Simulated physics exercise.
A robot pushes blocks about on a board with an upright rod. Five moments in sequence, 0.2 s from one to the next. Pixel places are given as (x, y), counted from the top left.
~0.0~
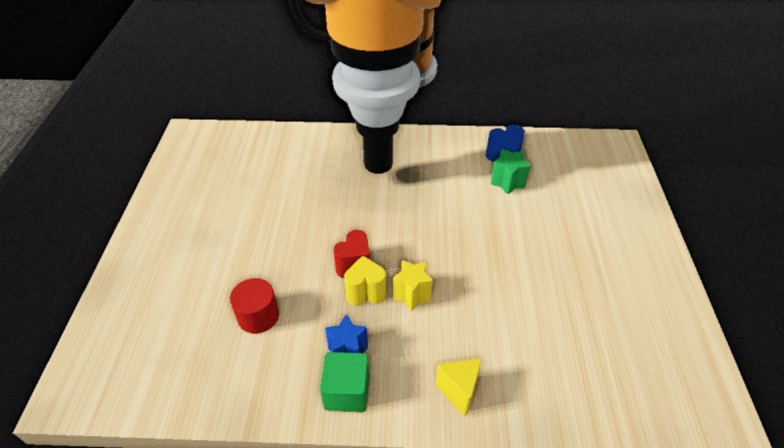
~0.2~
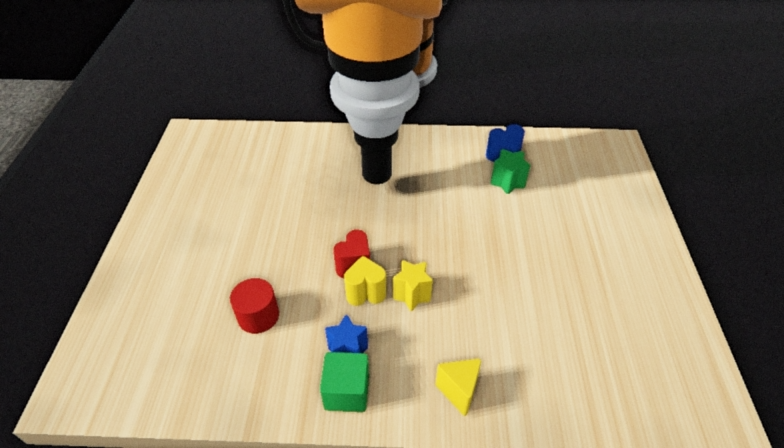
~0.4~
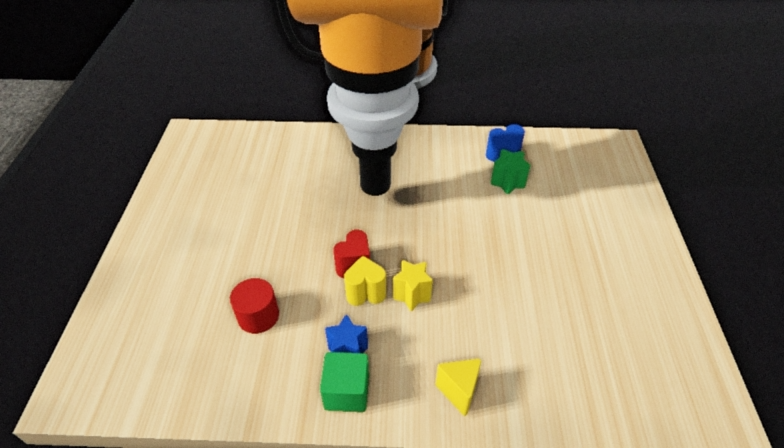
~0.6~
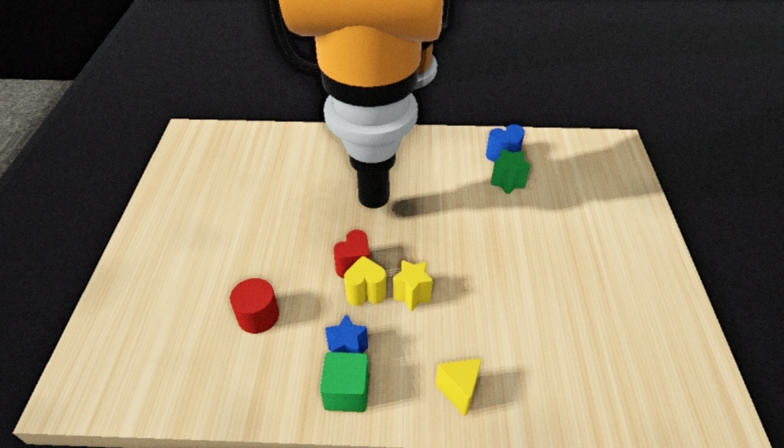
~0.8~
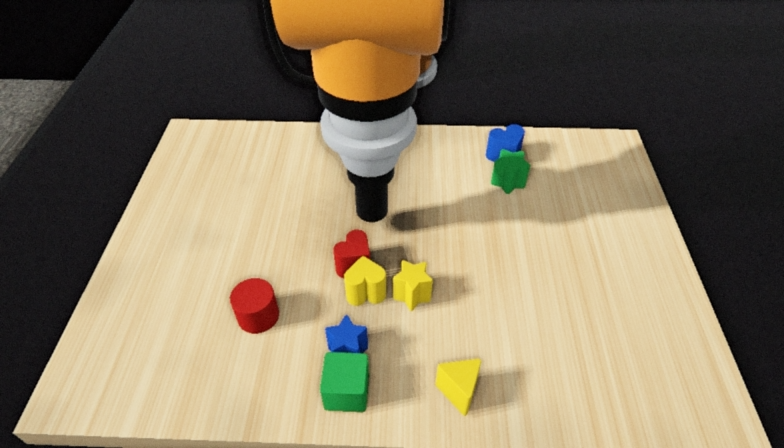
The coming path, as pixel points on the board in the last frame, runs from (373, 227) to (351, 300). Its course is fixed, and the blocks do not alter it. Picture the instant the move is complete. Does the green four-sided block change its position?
That would be a no.
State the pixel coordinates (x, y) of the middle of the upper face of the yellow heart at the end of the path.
I'd guess (361, 306).
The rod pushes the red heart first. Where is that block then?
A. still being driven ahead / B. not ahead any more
Correct choice: A.
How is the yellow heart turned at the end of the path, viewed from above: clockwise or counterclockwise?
Counterclockwise from above.
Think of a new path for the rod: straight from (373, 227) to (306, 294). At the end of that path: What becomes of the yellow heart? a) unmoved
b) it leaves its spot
My answer is option b.
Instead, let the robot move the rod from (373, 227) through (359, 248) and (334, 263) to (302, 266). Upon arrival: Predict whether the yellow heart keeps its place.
The result: It moves.
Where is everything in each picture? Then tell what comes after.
Rod tip (379, 166); block tops, green four-sided block (344, 372); red heart (353, 244); yellow heart (365, 272), in the first frame.
Rod (377, 176); blocks unchanged, in the second frame.
Rod (376, 187); blocks unchanged, in the third frame.
Rod (374, 199); blocks unchanged, in the fourth frame.
Rod (372, 212); green four-sided block (344, 372); red heart (353, 244); yellow heart (365, 272), in the fifth frame.
What follows on the original path. Halfway along, rod (362, 248); red heart (342, 268); yellow heart (364, 293), turned 35° anticlockwise.
At the end, rod (350, 286); green four-sided block in place; red heart (317, 301), turned 45° clockwise; yellow heart (361, 306), turned 80° anticlockwise.
